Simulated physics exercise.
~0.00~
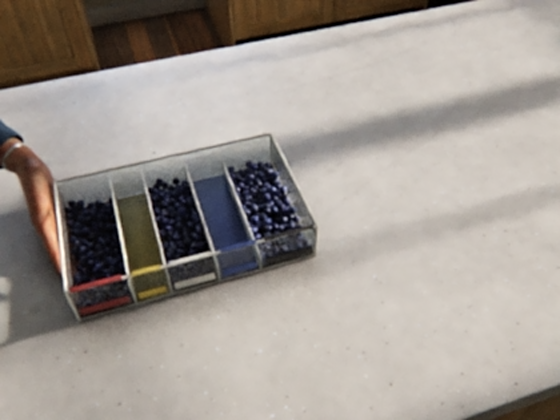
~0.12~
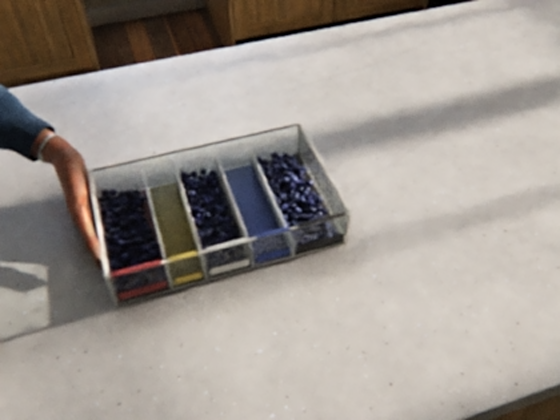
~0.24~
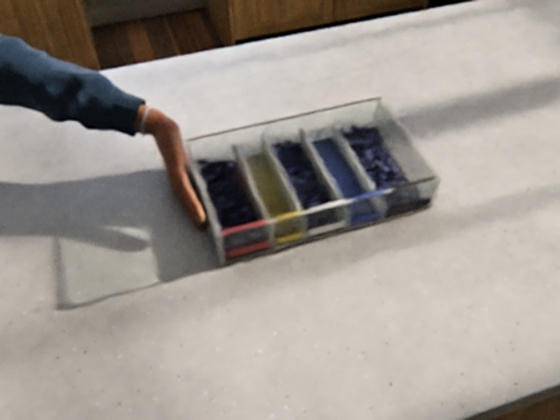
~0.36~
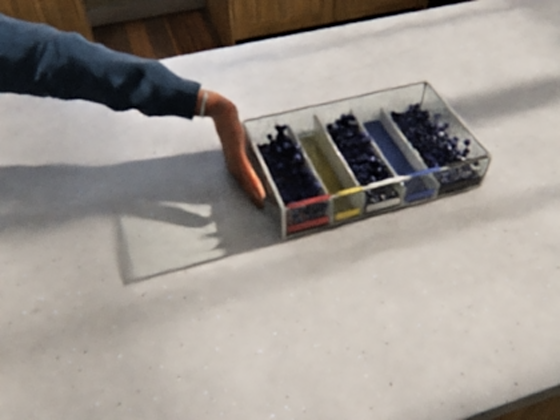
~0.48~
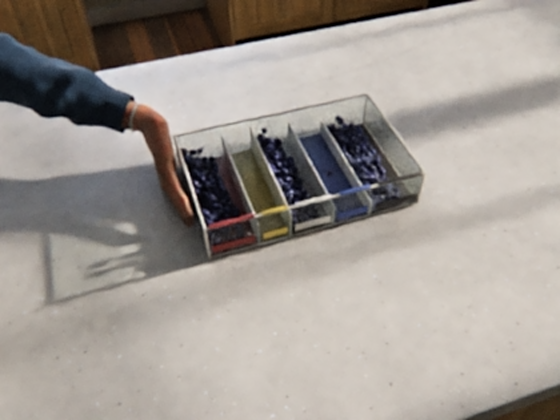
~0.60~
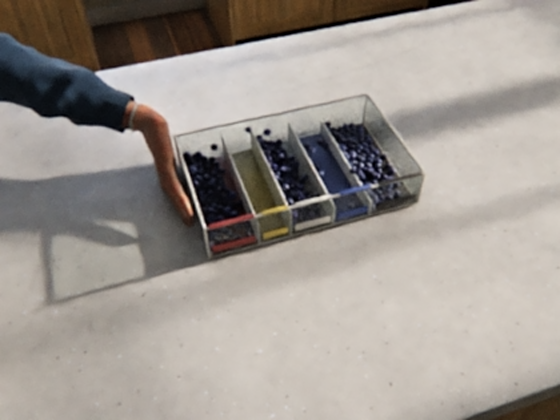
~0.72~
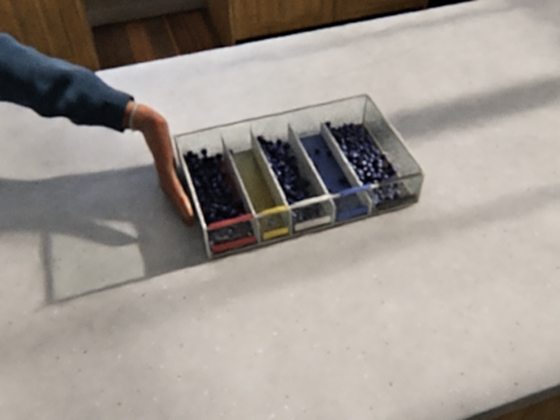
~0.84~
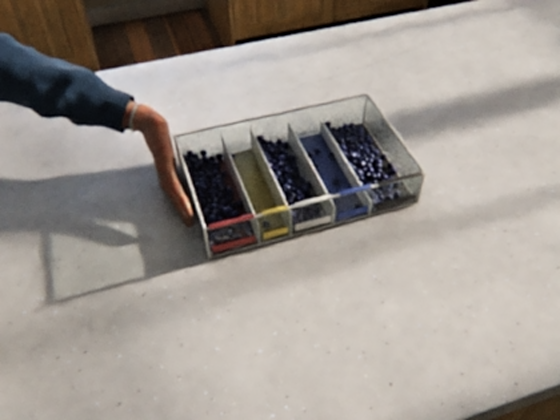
On a pale countertop, a hand slides a divided tray of blueberries right, then left, and stops.
